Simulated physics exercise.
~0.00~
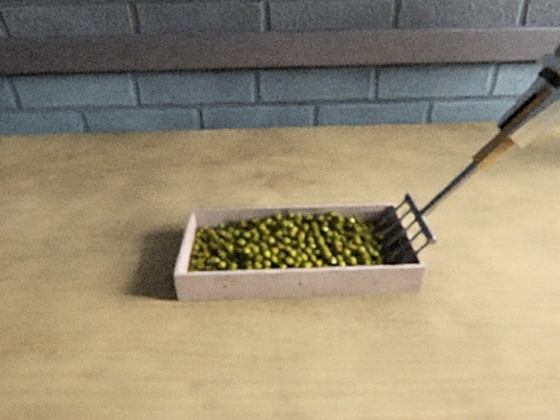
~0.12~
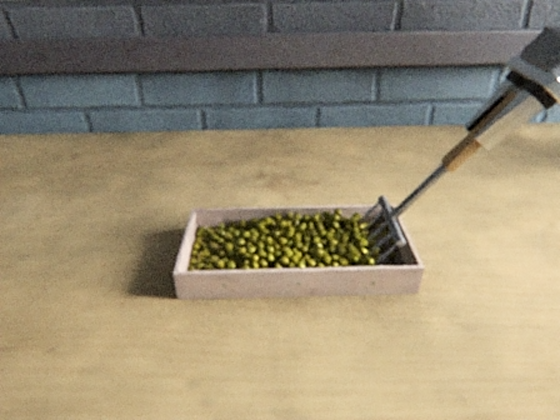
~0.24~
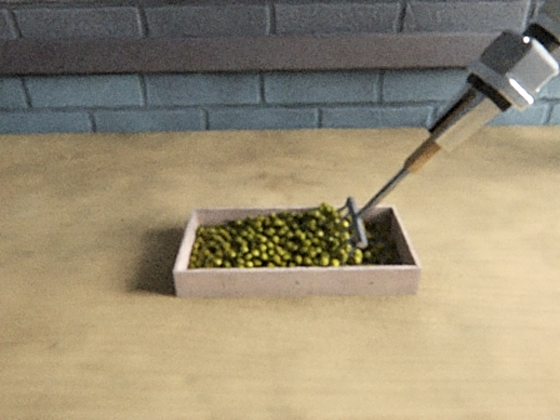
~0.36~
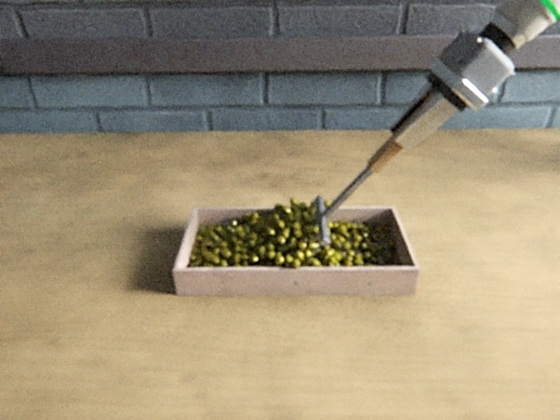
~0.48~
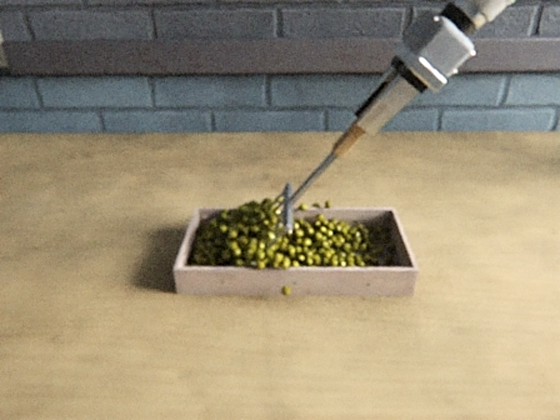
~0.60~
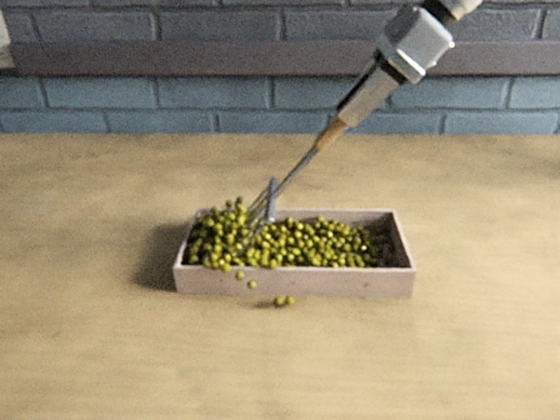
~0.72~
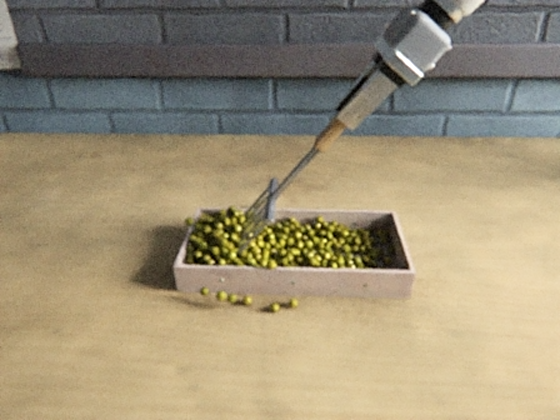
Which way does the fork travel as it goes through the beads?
The fork travels to the left, from the right end of the tray toward the left end.
